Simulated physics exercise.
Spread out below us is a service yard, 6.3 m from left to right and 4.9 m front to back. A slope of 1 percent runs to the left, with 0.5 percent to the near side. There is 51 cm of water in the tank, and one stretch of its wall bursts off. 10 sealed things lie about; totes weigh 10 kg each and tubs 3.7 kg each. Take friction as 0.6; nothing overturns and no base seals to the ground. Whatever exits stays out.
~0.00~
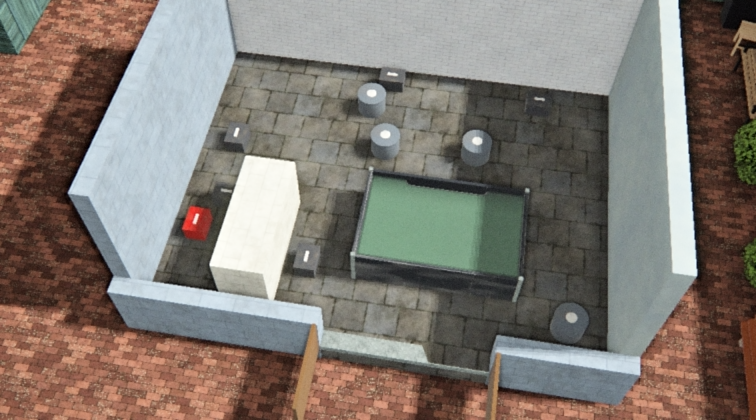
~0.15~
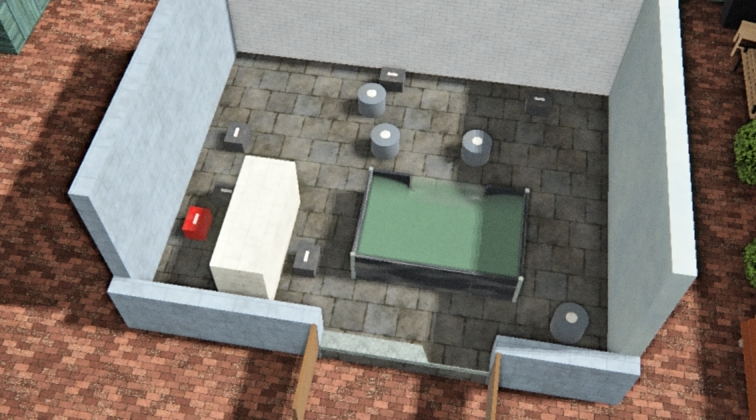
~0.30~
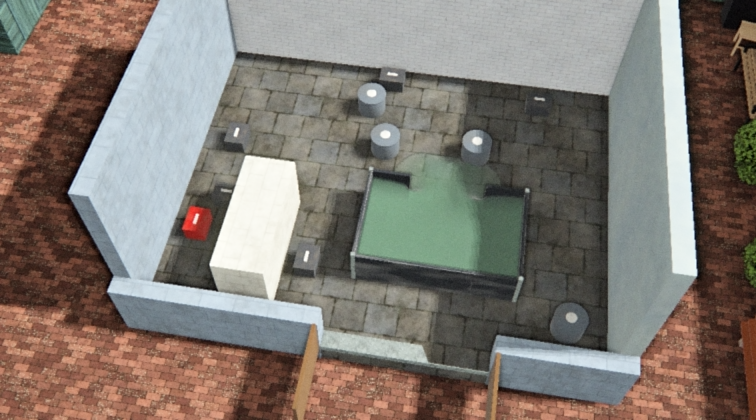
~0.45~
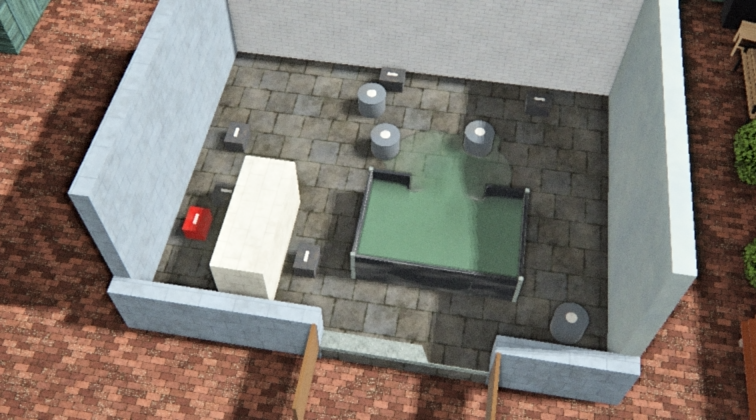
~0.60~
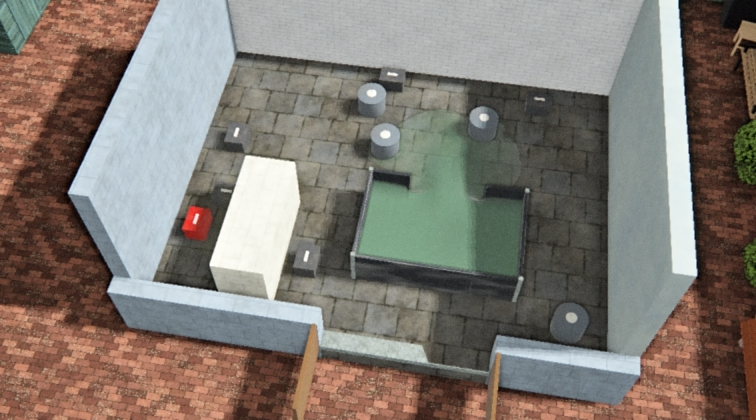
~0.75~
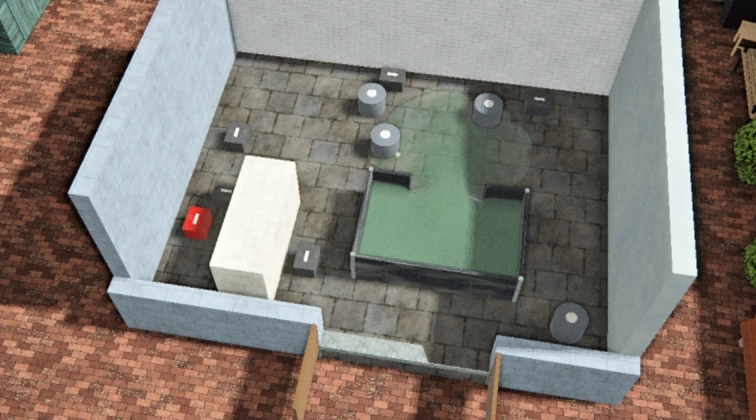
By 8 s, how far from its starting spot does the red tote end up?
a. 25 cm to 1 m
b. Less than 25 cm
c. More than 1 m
a.
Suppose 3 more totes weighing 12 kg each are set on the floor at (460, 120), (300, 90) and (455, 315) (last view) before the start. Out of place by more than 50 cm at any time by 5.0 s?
The first one ends up beyond that, the second beyond that, the third inside that.
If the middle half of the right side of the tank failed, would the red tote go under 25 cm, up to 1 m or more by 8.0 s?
After that, the red tote hardly moves.
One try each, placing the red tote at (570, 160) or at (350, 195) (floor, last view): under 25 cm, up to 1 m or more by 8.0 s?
First it is swept away, then it remains in place.
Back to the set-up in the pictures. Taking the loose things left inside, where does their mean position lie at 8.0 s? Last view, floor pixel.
I'd put it close to (326, 223) in the last view.
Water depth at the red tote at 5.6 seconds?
I'd say around 4 cm.
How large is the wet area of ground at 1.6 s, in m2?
About 11.5 m2.
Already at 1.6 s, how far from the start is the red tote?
About 0 cm by then.
After 1.6 s the red tote is near (196, 219), 0.0 m from its start, aground; 0 of 10 are out; 1 afloat.
After 3.6 s the red tote is near (196, 219), 0.0 m from its start, aground; 0 of 10 are out; 4 afloat.
After 5.6 s the red tote is near (196, 219), 0.0 m from its start, aground; 0 of 10 are out; 3 afloat.
After 8.0 s the red tote is near (193, 253), 0.6 m from its start, aground; 0 of 10 are out; 5 afloat.
